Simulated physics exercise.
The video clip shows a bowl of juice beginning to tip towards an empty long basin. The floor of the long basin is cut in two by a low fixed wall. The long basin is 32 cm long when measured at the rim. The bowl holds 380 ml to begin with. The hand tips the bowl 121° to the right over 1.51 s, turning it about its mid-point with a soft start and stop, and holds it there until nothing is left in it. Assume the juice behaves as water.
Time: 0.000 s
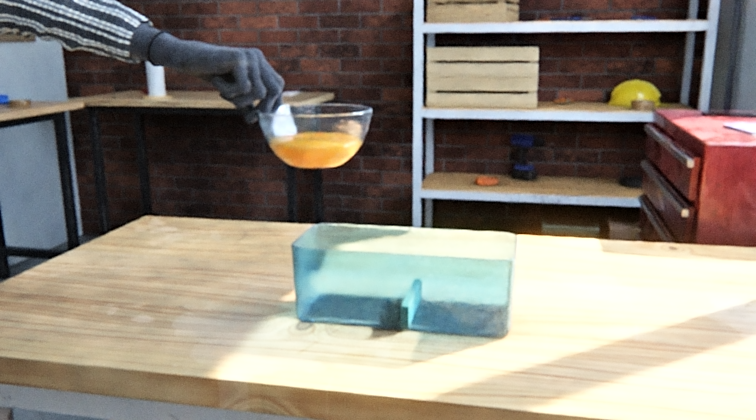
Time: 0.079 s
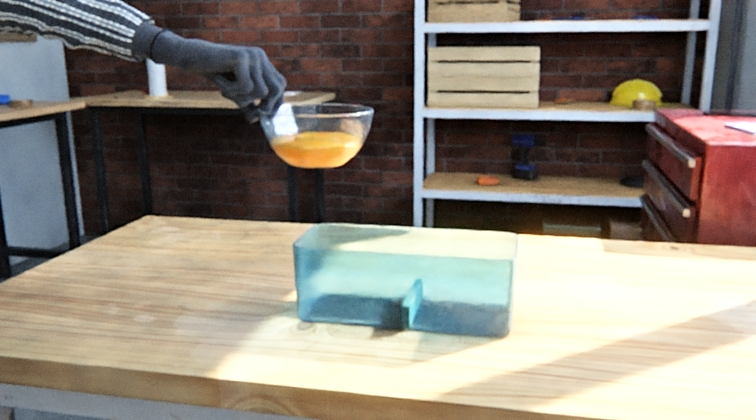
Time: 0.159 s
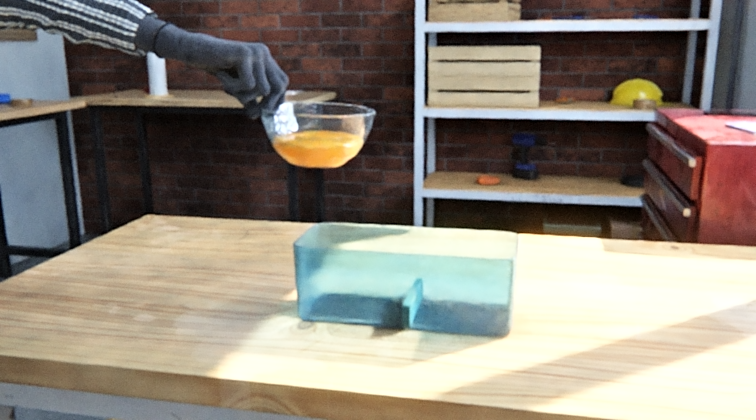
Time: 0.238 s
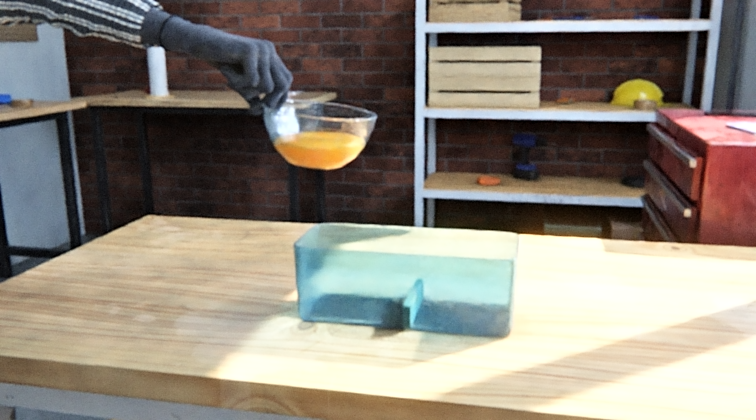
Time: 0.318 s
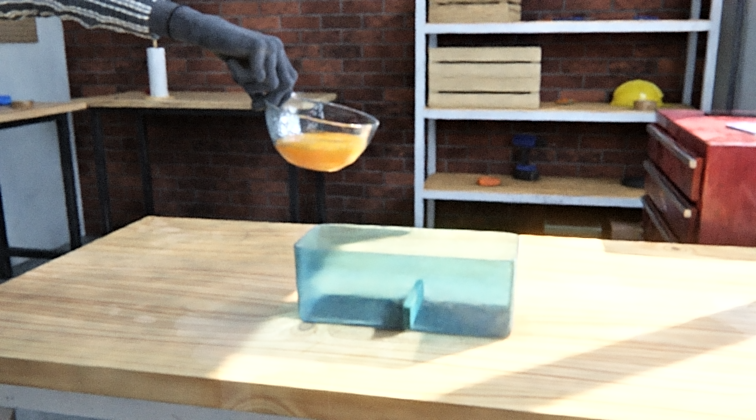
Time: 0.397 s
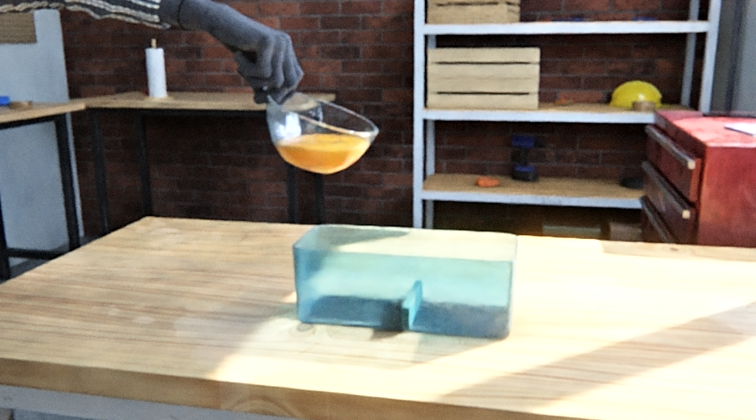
A grey-gloved hand in a striped sleeve, reaching in from the upper left, holds a clear glass bowl of orange juice and tilts it gradually to the right, its right rim lowering while the juice stays level. Below, a translucent teal basin with a low divider rests on a pale wooden table. The workshop, viewed from the front, has brick walls, shelves and a red cabinet at right.
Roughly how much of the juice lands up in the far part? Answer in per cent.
Around 15 %.
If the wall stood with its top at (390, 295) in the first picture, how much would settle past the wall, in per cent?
Roughly 65 %.
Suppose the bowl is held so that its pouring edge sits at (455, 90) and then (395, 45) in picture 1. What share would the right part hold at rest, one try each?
Try 1: Approx. 90 %; try 2: Approx. 80 %.
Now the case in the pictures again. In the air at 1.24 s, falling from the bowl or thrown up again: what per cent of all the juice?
Something like 1 per cent of the total.
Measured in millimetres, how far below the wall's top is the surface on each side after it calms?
About 18 mm on the left, about 30 mm on the right.
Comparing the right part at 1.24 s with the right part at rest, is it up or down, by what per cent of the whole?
Its share increases, some 2 in a hundred.
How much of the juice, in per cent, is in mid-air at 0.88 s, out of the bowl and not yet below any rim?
36 per cent.
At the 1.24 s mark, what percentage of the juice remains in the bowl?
Some 0 per cent.
After 0.88 s the tilt is 76° and 43 per cent is still to pour, 20 is left of the wall and 2 right of it.
After 1.24 s the tilt is 111° and 0 per cent is still to pour, 85 is left of the wall and 13 right of it.
After 1.61 s the tilt is 121° and 0 per cent is still to pour, 83 is left of the wall and 15 right of it.
After 2.01 s the tilt is 121° and 0 per cent is still to pour, 83 is left of the wall and 15 right of it.
In the end 83 per cent lies left of the wall, 15 right of it and 1 outside.
